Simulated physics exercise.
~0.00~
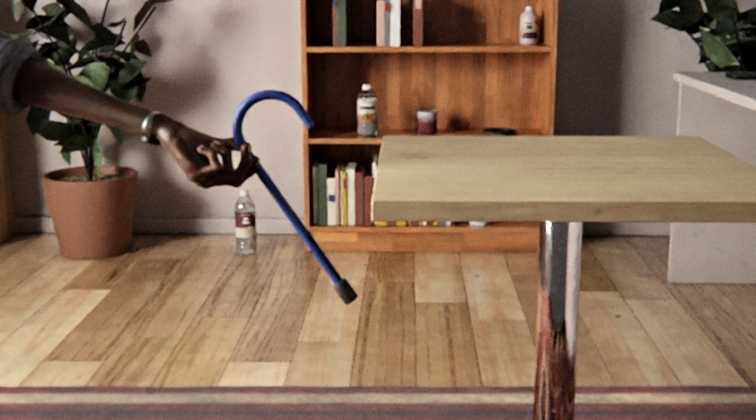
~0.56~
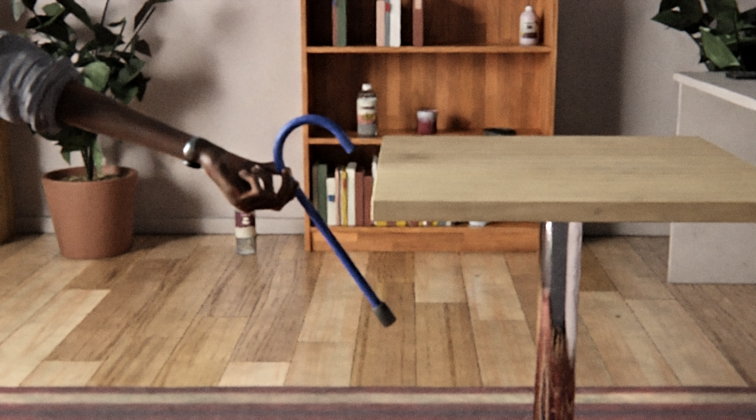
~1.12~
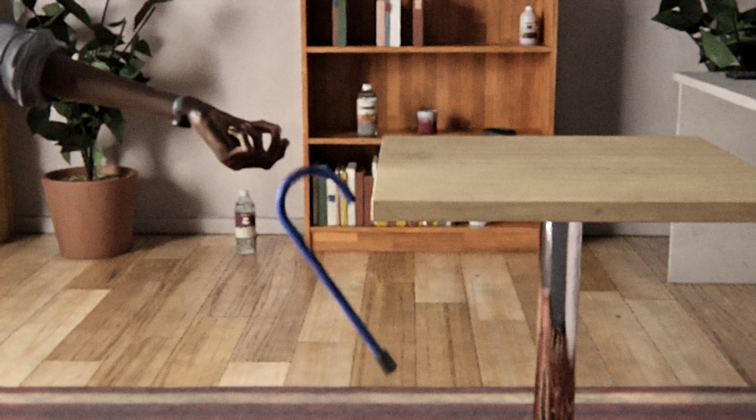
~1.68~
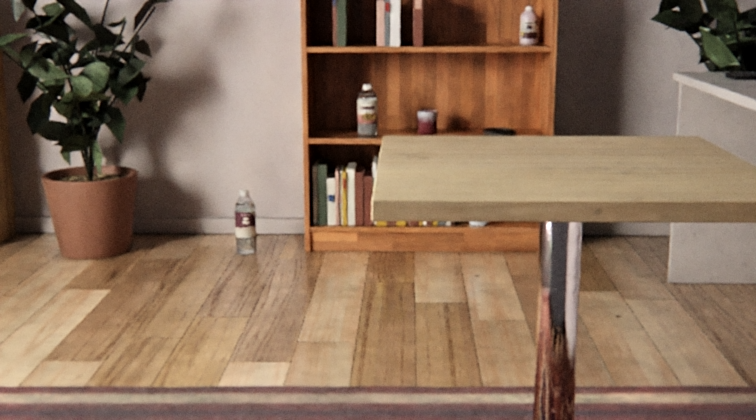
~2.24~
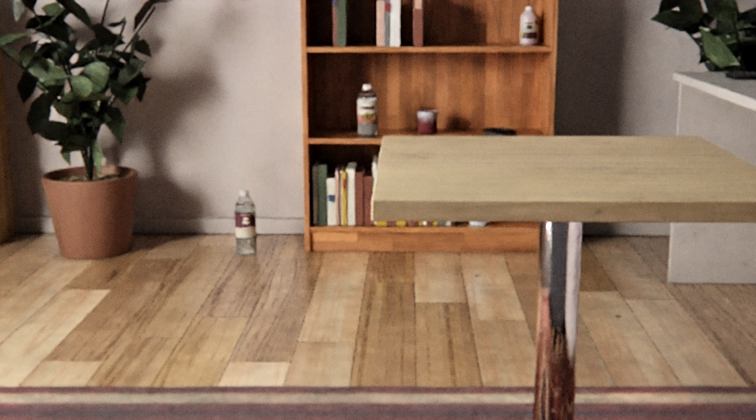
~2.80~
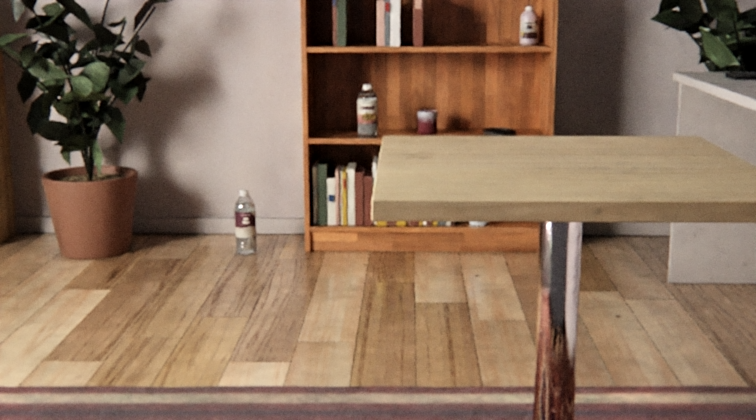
A hand carried a blue cane rightward to the edge of a wooden table, with its curved handle close to the tabletop, then let go and drew back. The cane slipped down and dropped out of sight, leaving the table standing undisturbed.
